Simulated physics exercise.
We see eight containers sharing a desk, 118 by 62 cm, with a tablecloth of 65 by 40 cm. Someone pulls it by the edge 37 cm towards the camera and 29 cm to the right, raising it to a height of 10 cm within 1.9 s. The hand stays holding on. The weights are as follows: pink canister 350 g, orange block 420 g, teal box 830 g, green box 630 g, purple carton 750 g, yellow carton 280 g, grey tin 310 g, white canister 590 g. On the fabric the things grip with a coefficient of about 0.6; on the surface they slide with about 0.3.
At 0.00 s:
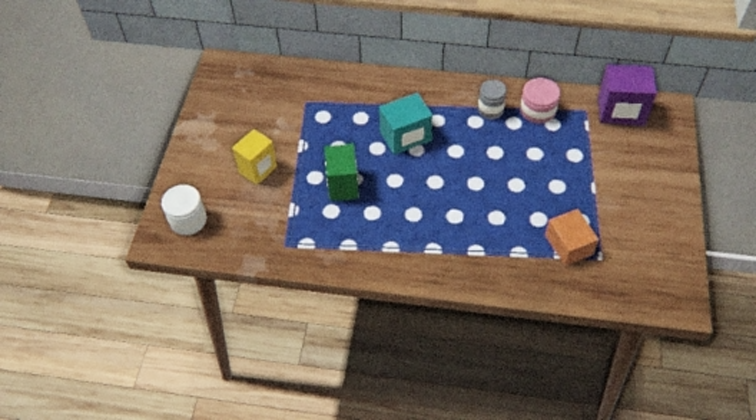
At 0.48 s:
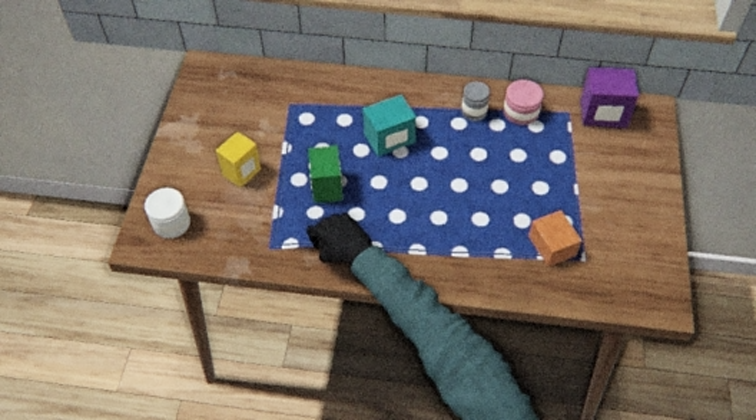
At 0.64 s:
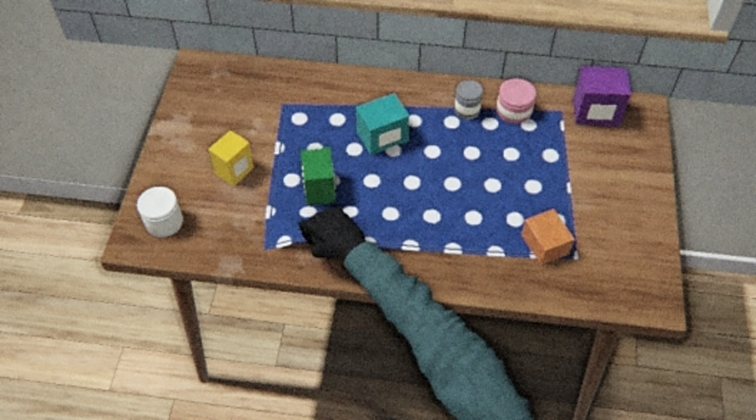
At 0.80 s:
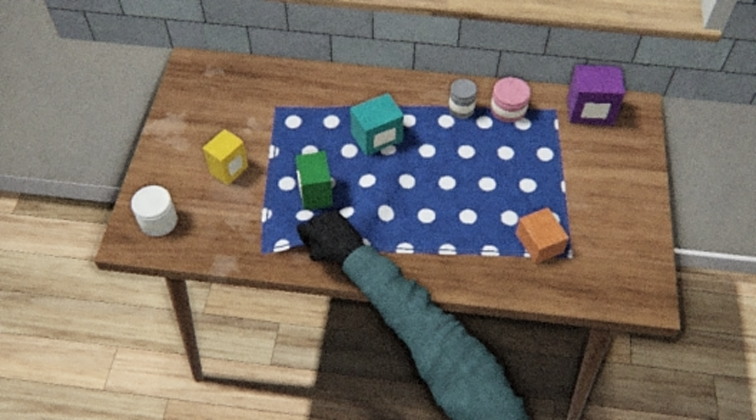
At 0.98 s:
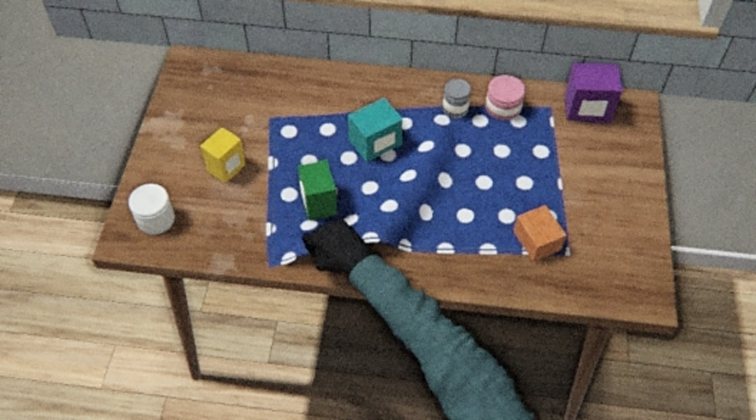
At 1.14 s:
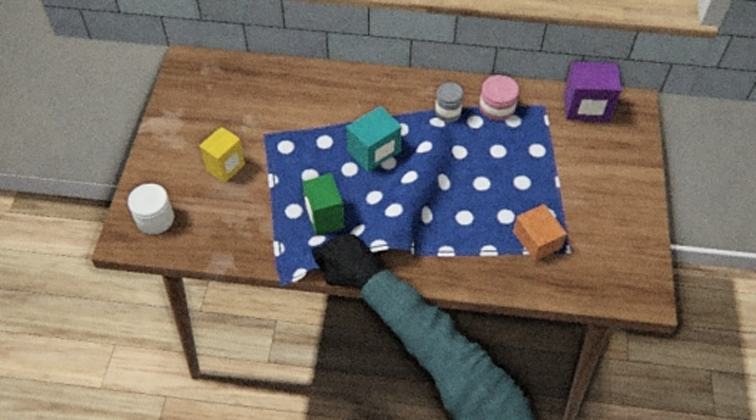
A gloved hand grips the spotted blue cloth's near edge and drags it, shifting the green box.
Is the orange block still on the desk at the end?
Aboard.
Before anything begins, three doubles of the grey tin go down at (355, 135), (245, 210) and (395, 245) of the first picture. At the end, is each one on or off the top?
So it goes: The first one ends up off, the next is still up there, the last ends up off.
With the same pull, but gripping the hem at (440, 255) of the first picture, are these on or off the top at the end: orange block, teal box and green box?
If so, orange block comes off, teal box comes off and green box comes off.
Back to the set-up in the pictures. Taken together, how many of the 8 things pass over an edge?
In total, 2 of the things.
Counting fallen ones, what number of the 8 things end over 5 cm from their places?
4 in all.
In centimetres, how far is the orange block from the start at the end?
For the orange block, it's 4 cm.
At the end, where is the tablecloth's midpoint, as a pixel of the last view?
Close to (467, 304) in pixels.
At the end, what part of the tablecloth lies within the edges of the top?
Share within the edges: Approx. 45 %.
After 1.5 s, 90 % of the tablecloth is still over the top; green box 22 cm off its start, teal box 15 cm off its start, grey tin 12 cm off its start.
After 1.8 s, 75 % of the tablecloth is still over the top; green box on its side, 35 cm off its start, teal box 28 cm off its start, grey tin 23 cm off its start.
After 2.2 s, 60 % of the tablecloth is still over the top; orange block 3 cm off its start at (546, 236), green box over the edge, teal box 37 cm off its start at (376, 251).
After 2.5 s, 50 % of the tablecloth is still over the top; orange block 4 cm off its start, green box over the edge, teal box 45 cm off its start.
After 4.1 s, 45 % of the tablecloth is still over the top; orange block 5 cm off its start at (550, 243), teal box over the edge, green box over the edge, grey tin 47 cm off its start at (417, 261).
